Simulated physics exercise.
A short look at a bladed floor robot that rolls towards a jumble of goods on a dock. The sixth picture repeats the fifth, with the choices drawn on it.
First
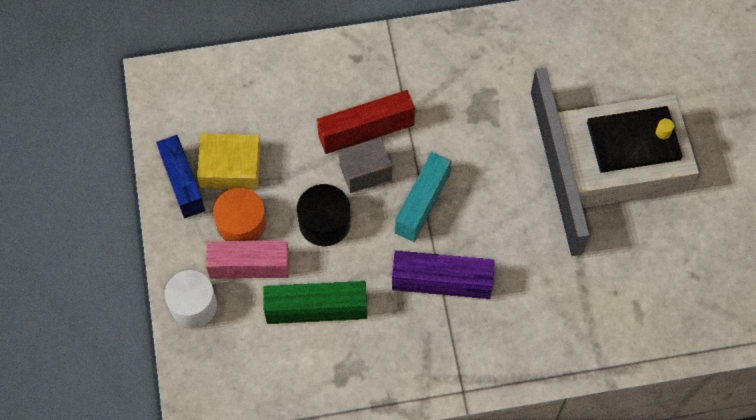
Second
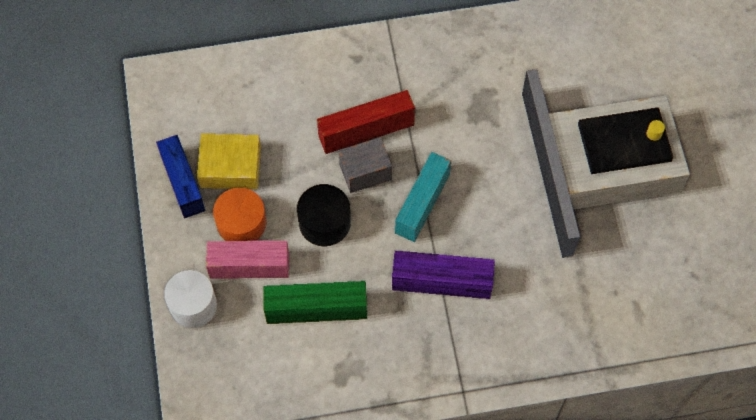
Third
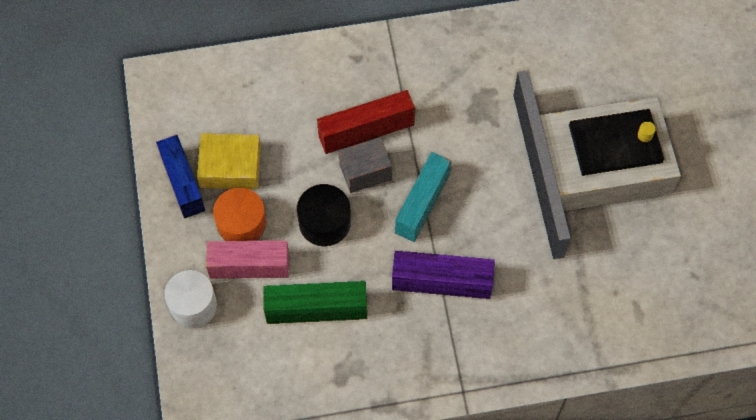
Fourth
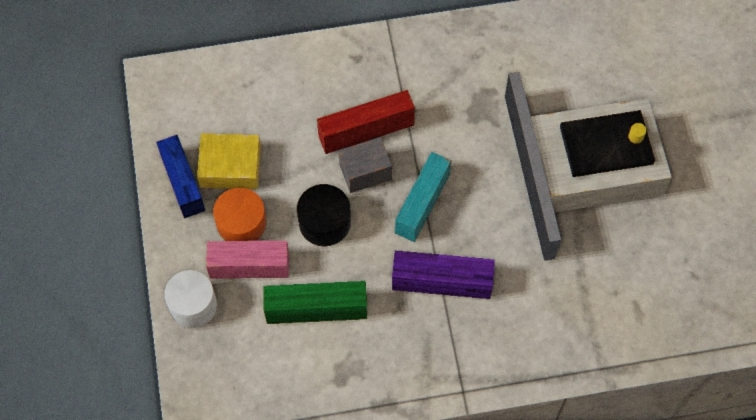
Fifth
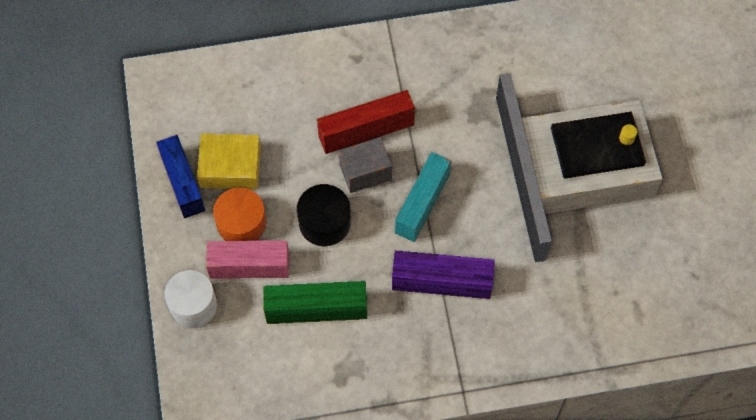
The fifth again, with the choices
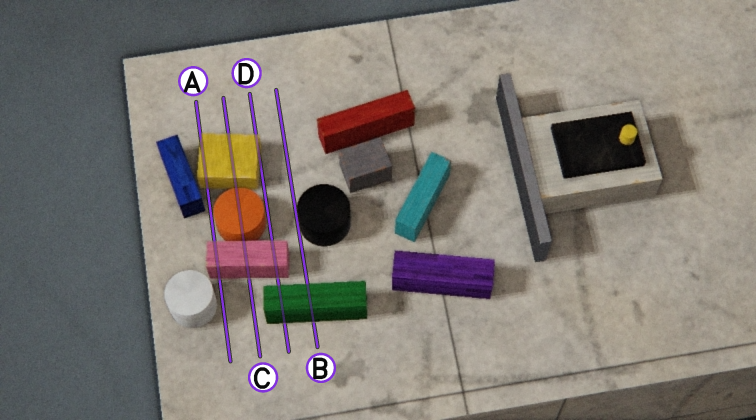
Bladed floor robot creeping slowly left across a stone-like surface towards a motionless jumble of coloured bars, blocks and canisters.
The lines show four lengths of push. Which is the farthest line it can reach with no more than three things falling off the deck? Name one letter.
No fourth one falls up to A.
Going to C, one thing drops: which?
The blue stick.
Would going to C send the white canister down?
By then, no.
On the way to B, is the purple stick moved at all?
By then, yes.
On the marked copy, A at (212, 226); B at (296, 213); C at (241, 222); D at (268, 217).
Taking A. A third of the way, robot (482, 162); purple stick (435, 289); red bar (346, 125).
Two thirds of the way, robot (370, 180); blue stick (157, 180); orange canister (203, 218).
When it is over, robot (281, 194); blue stick over the edge; orange canister over the edge; two fallen.
As for the rest, B is within the limit but short; C is within the limit but short; D is within the limit but short.
